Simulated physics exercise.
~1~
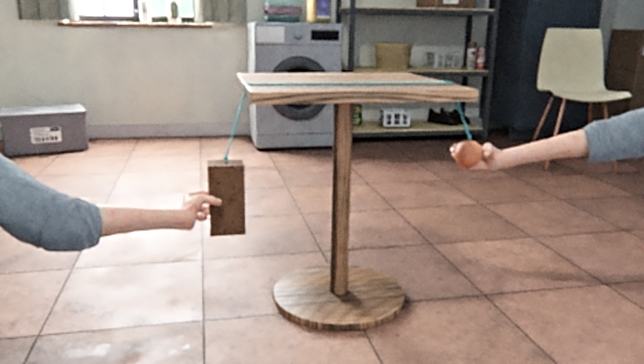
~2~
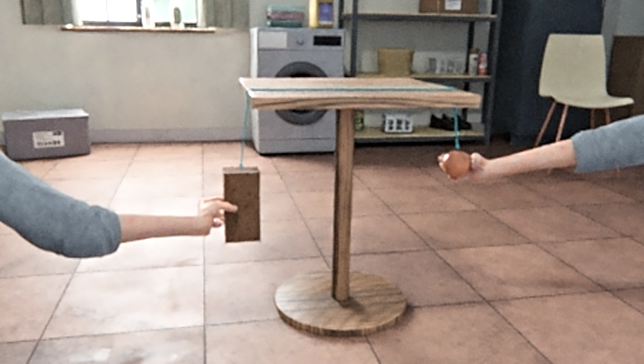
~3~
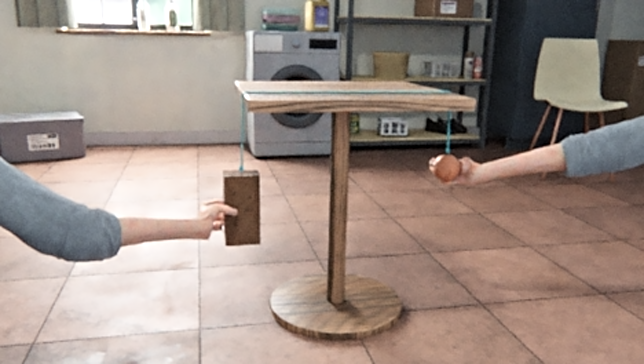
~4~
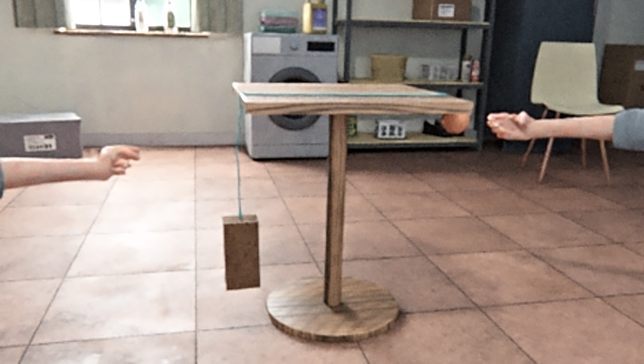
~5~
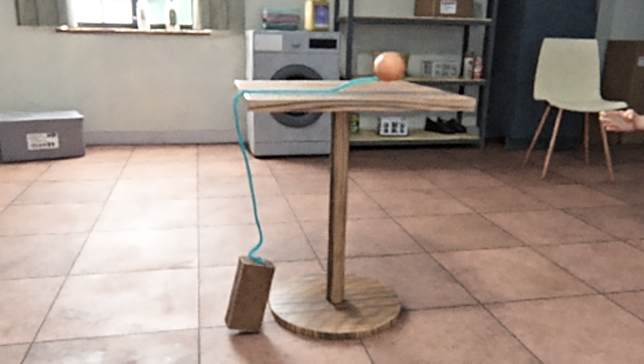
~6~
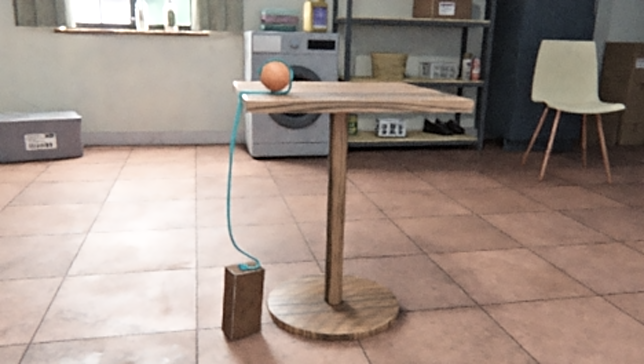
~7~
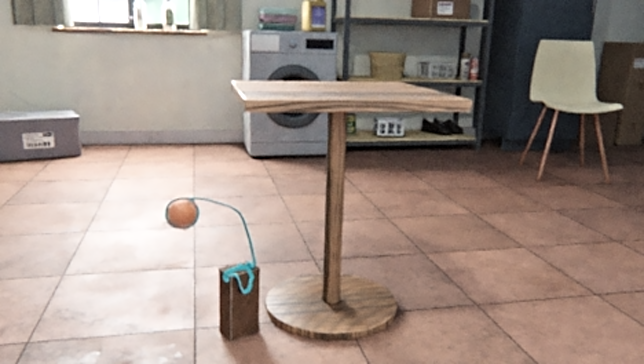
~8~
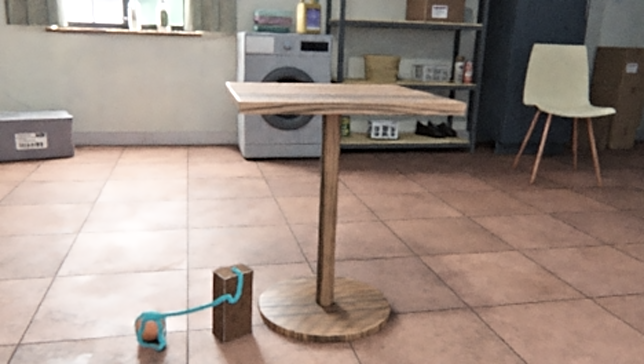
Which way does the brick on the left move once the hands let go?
The brick moves down, dropping beside the table until it reaches the floor.
